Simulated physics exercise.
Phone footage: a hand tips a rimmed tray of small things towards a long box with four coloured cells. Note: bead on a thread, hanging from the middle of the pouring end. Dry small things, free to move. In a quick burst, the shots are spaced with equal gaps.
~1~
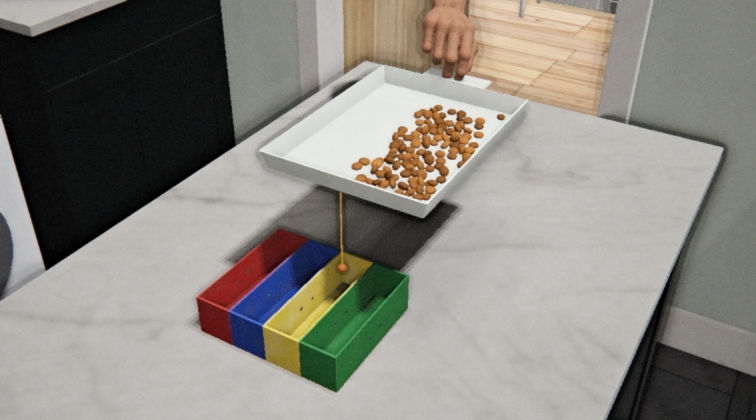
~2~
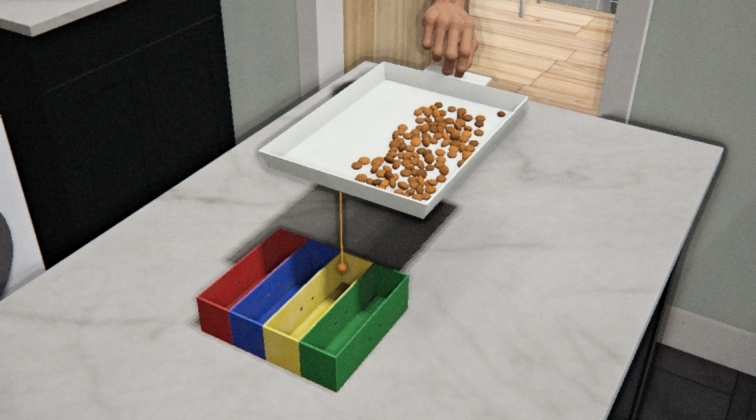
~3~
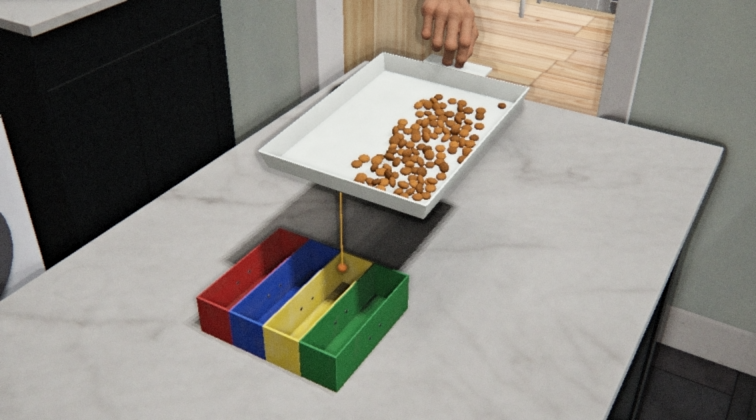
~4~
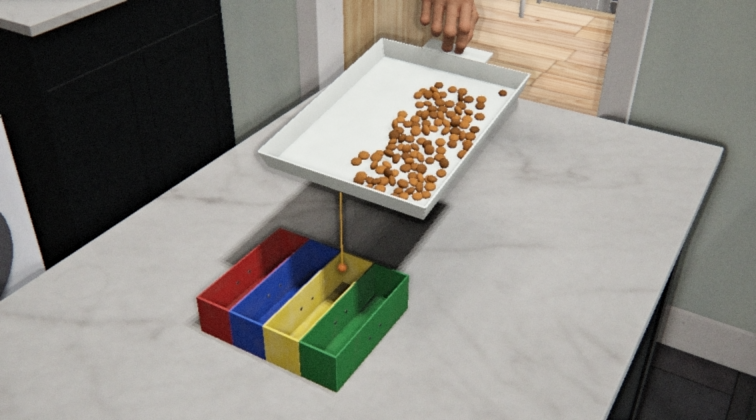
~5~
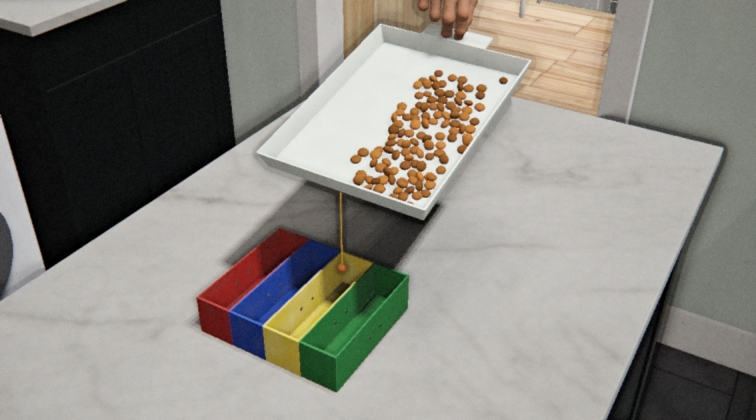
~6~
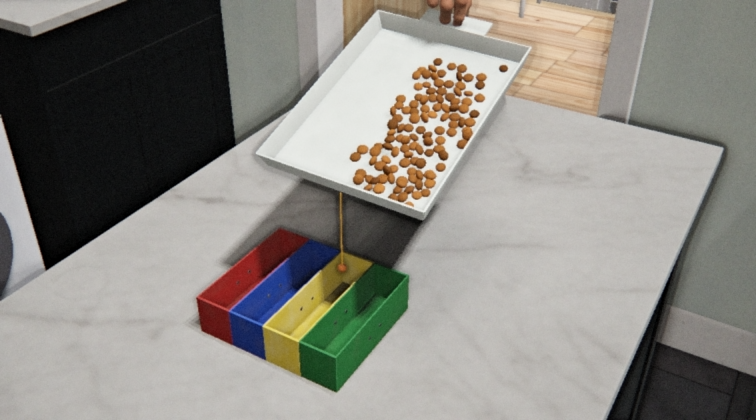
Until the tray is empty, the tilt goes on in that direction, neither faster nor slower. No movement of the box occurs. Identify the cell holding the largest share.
Largest share: Green.
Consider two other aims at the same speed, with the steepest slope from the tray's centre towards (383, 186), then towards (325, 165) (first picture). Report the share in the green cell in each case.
I'd say roughly 20 percent with the first slope, 0 percent with the other.
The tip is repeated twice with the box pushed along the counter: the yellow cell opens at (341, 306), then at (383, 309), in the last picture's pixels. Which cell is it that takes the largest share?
Taking the two placings in order, you'd get the cell in green and then the yellow cell.
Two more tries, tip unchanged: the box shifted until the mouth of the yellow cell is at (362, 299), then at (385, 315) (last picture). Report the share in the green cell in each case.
Some 40 percent in the first case, 10 percent in the second.
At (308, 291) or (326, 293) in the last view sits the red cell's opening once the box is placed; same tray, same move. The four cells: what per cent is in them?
Close to 90 in a hundred, then close to 90 in a hundred.
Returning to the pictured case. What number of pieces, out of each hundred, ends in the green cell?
I'd put it at some 40 per cent.
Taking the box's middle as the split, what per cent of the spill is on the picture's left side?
Roughly 10 percent.
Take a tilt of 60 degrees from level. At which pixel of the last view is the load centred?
Centre estimate: (381, 172).
Soon, tray tipped steeply; nearly all on the tray; a stray few falling or outside the box.
A while on, tray tipped right over; about half on the tray; about a quarter in the green cell; a small part in the yellow cell; a stray few in the blue cell; about a quarter falling or outside the box.
Towards the end, tray tipped past a quarter turn; about a third in the green cell; a small part in the yellow cell; a small part in the blue cell; about a third falling or outside the box.
Finally, tray tipped past a quarter turn; about a third in the green cell; a small part in the yellow cell; a small part in the blue cell; none in the red cell; about a third outside the box.
